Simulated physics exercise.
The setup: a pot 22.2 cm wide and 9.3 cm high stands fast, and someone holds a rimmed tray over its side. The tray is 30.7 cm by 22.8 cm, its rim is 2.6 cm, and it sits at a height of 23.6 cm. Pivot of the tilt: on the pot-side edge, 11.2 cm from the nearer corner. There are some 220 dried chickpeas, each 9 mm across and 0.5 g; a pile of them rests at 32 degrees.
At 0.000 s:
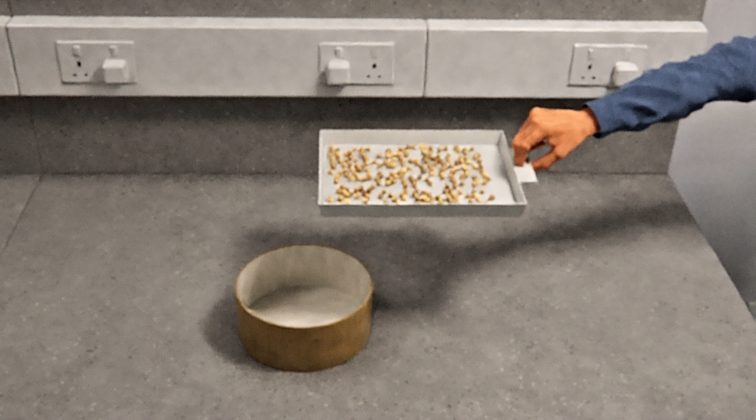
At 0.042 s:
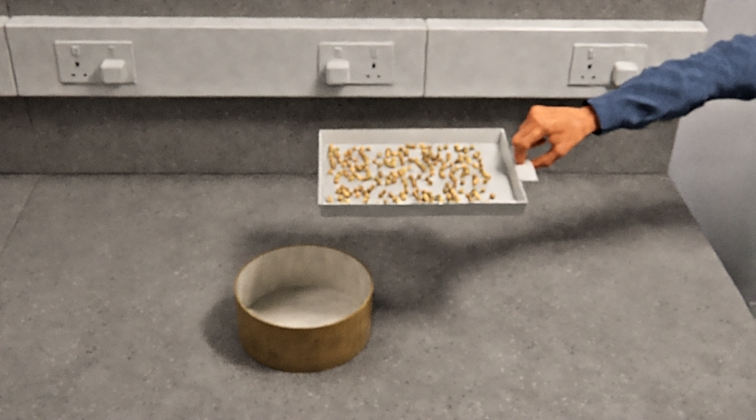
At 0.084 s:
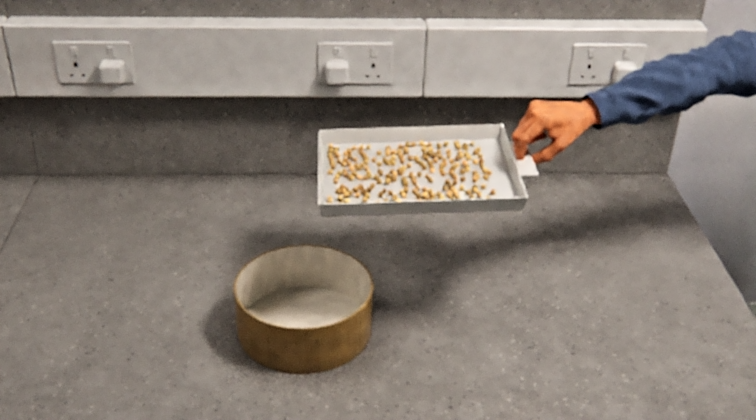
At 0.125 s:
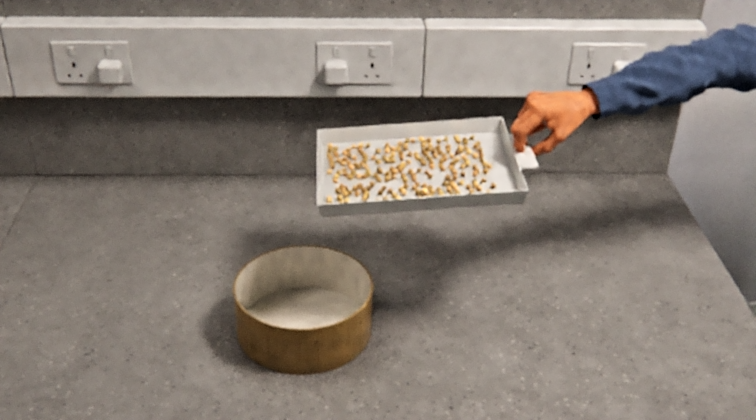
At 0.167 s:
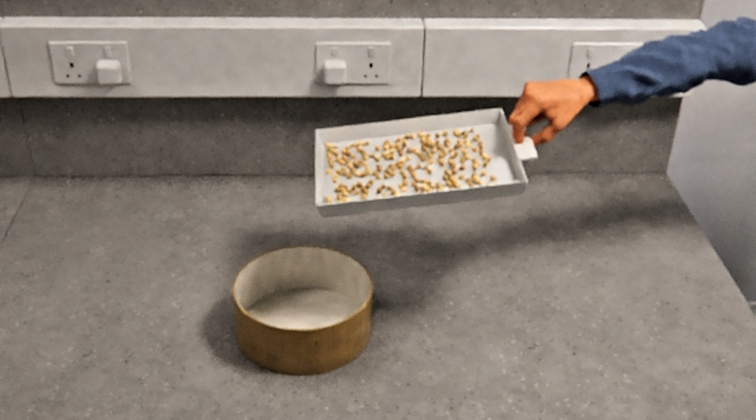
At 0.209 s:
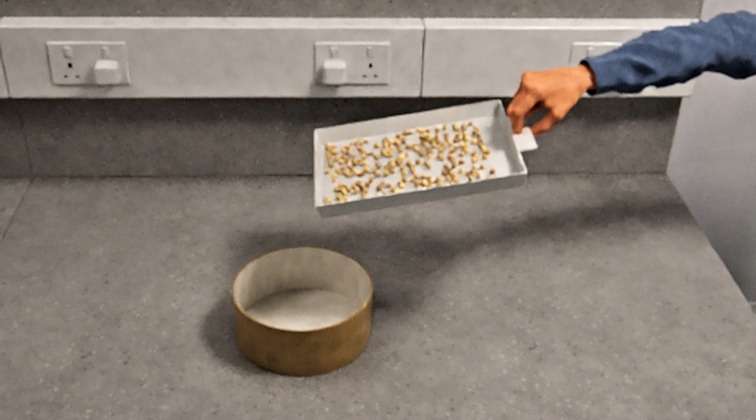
On a grey counter below some wall sockets, a hand in a blue sleeve held a white tray of chickpeas above and right of a round pot, then gradually raised its right side.
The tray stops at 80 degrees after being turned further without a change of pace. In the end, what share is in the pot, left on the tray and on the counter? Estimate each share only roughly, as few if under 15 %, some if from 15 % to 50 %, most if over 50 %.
Roughly: Pot few, tray most, counter few.
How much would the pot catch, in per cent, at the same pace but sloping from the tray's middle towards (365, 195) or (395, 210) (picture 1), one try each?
Near 10 and 5 per cent, in that order.
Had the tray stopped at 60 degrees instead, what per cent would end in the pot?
In that case, near 5 percent.
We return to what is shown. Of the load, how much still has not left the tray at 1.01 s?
It works out to near 95 per cent of the load.
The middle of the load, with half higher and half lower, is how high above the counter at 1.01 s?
Some 26 cm above the counter.
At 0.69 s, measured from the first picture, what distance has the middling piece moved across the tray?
I'd say close to 10 centimetres.
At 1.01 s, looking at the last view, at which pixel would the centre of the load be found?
At about (325, 170).
After 0.69 s, tilt 43 degrees; the tray holds 100 %, the pot 0 %.
After 1.01 s, tilt 65 degrees; the tray holds 95 %, the pot 0 %.
After 1.43 s, tilt 80 degrees; the tray holds 95 %, the pot 5 %.
In the end, at 2.1 s, pot 5 %, tray 95 %, counter 0 %.
